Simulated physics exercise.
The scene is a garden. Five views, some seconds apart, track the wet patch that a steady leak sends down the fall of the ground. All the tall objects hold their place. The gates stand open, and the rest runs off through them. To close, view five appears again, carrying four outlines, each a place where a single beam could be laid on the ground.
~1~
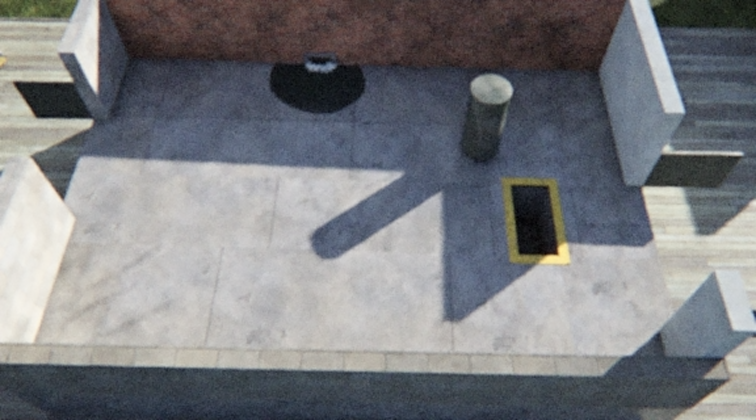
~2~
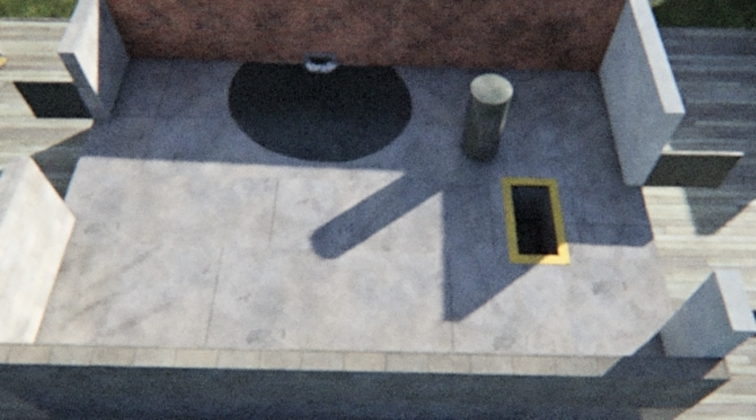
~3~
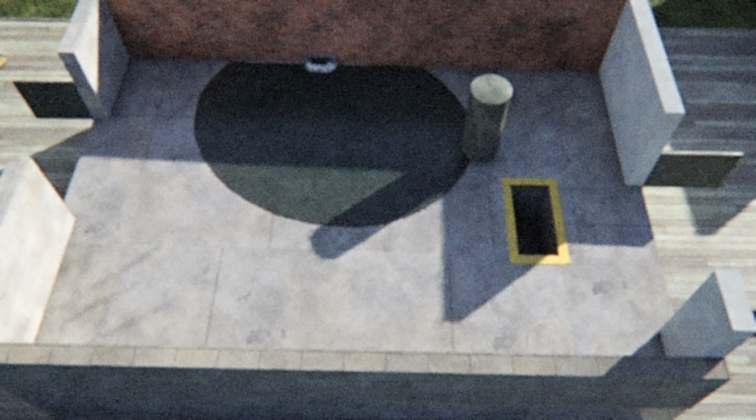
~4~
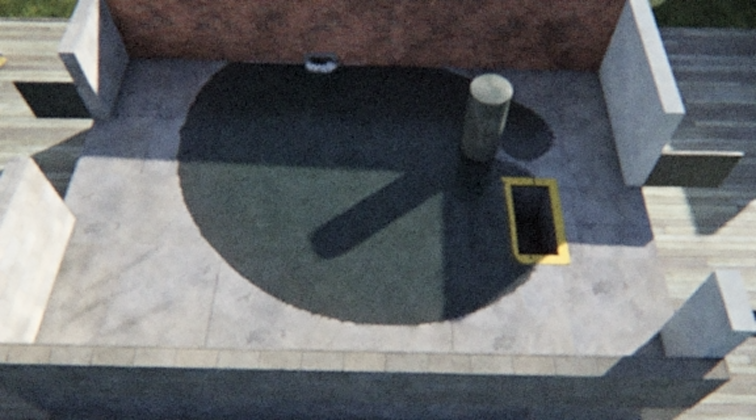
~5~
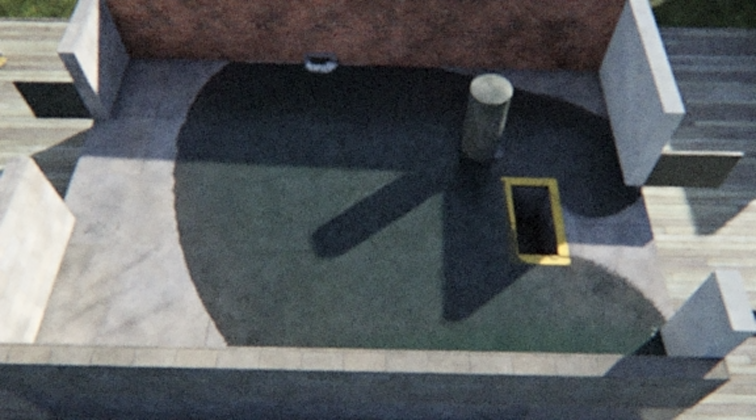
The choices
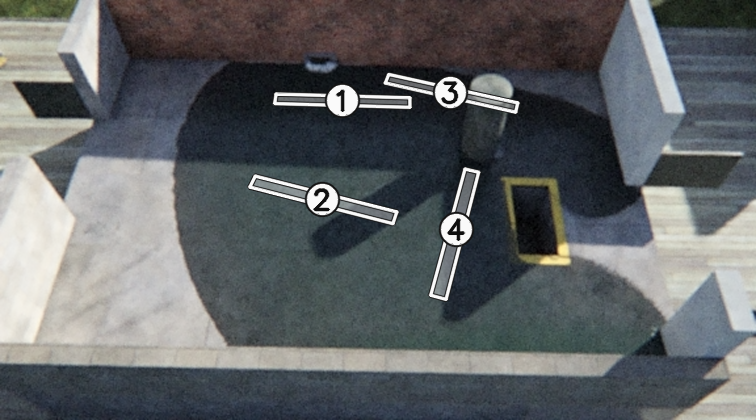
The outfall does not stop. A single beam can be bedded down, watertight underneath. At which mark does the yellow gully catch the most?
2 beats the others.
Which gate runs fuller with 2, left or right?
The right one.
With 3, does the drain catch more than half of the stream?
No.
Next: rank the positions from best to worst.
2, 3, 1, 4.
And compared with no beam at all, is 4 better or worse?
Position 4 is worse.
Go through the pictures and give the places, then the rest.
The first frame shows outfall at (320, 59); yellow gully at (534, 219); open gate at (641, 252); open gate at (93, 166); front seen at (280, 96), 3 % of the ground wet; yellow gully still dry.
The second frame shows front seen at (383, 144), 12 % of the ground wet; yellow gully still dry.
The third frame shows front seen at (398, 212), 26 % of the ground wet; yellow gully still dry.
The fourth frame shows front seen at (460, 310), 45 % of the ground wet; yellow gully taking water.
The fifth frame shows front seen at (614, 323), 64 % of the ground wet; yellow gully taking water.
On the marked copy, 1 from (275, 98) to (409, 102); 2 from (252, 181) to (394, 217); 3 from (387, 78) to (516, 107); 4 from (438, 297) to (471, 170).
For position 1, about 20 % of the stream goes into the yellow gully, about 80 % out by the gates.
For position 2, about 48 % of the stream goes into the yellow gully, about 52 % out by the gates.
For position 3, about 26 % of the stream goes into the yellow gully, about 74 % out by the gates.
For position 4, about 15 % of the stream goes into the yellow gully, about 85 % out by the gates.
